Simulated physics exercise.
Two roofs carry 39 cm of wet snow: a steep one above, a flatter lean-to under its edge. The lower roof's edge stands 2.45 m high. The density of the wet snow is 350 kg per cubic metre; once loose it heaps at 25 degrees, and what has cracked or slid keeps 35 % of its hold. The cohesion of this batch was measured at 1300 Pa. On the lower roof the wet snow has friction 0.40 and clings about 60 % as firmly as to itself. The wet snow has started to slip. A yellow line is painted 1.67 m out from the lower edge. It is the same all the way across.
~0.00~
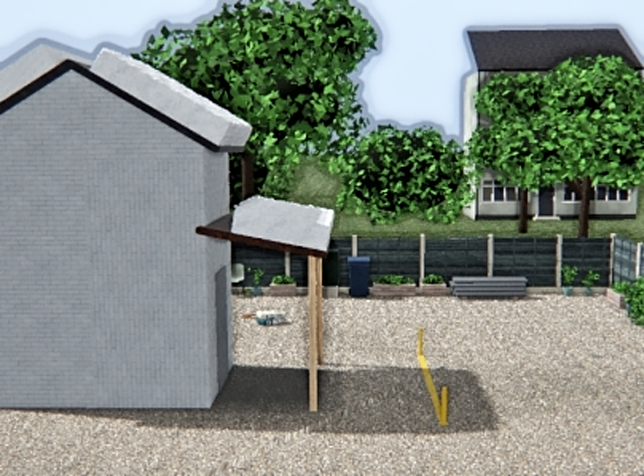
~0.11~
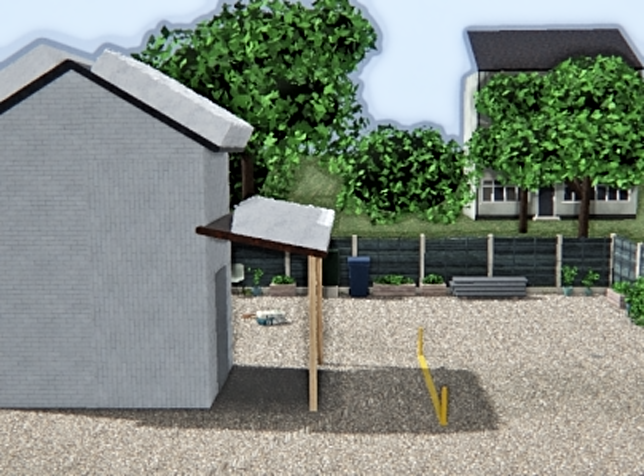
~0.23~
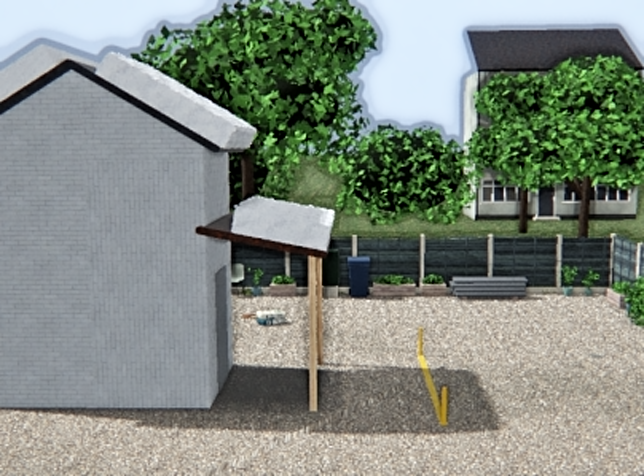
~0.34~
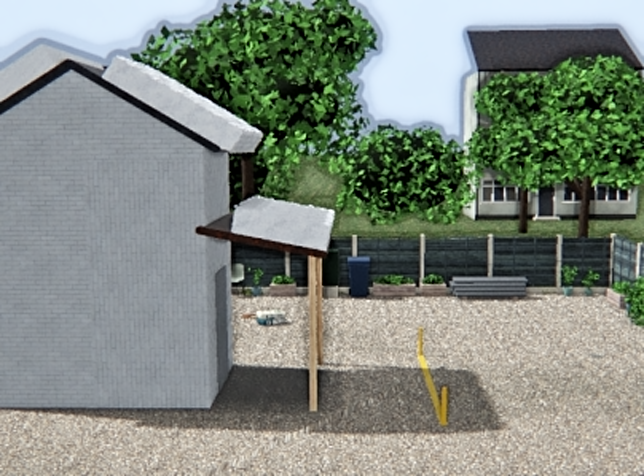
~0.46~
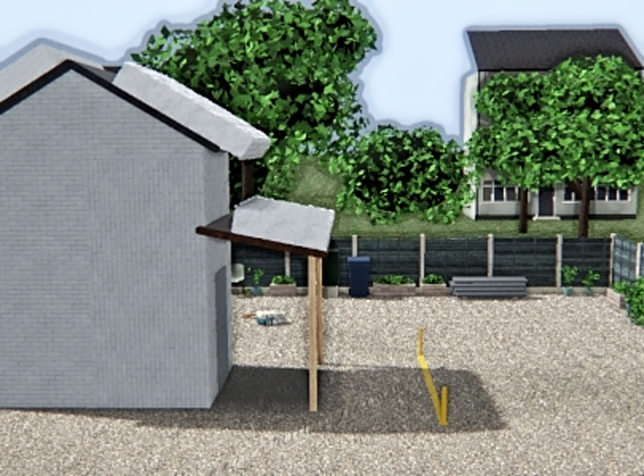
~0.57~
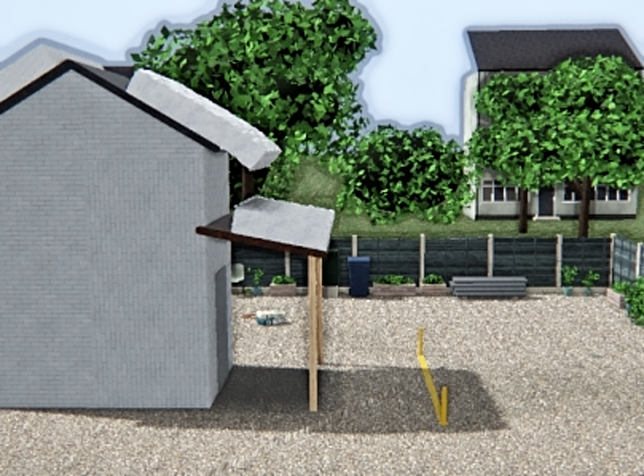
A thick slab of snow slid slowly down the steep upper roof of a grey brick building and jutted out past its edge, above the snow lying on the lean-to roof.
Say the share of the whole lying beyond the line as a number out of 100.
Close to 29 per cent.
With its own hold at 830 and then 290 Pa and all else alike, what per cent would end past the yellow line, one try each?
In turn about 40 %, 45 %.
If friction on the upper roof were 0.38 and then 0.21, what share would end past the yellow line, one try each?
In that order: 4 %, 20 %.
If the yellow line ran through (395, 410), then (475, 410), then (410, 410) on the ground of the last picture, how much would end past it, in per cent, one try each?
In that order: 50 %, 18 %, 45 %.
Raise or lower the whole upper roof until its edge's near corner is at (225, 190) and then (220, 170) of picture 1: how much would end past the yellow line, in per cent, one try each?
In that order: 1 %, 16 %.
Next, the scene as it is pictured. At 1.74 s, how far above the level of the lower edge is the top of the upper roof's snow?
Some 0.5 m.
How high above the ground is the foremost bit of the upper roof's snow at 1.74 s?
Some 0.2 m.
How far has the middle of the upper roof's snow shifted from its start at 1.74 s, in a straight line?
About 4.4 m.
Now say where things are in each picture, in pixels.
In the first picture, foremost bit of the wet snow at (221, 137).
In the second picture, foremost bit of the wet snow at (222, 138), its middle shifted 2.2 cm.
In the third picture, foremost bit of the wet snow at (226, 140), its middle shifted 9.1 cm, 4 % of it past the upper edge, in one piece.
In the fourth picture, foremost bit of the wet snow at (233, 145), its middle shifted 21 cm, 10 % of it past the upper edge, in one piece.
In the fifth picture, foremost bit of the wet snow at (243, 133), its middle shifted 38 cm, 18 % of it past the upper edge, in one piece.
In the sixth picture, foremost bit of the wet snow at (255, 152), its middle shifted 60 cm, 28 % of it past the upper edge, cracking.
After 1.10 s, none is below the lower edge and 0 % is past the line.
After 1.74 s, 48 % is below the lower edge and 3 % is past the line.
After 2.37 s, 68 % is below the lower edge and 29 % is past the line.
After 3.00 s, 68 % is below the lower edge and 29 % is past the line.
After 3.20 s, 68 % is below the lower edge and 29 % is past the line.
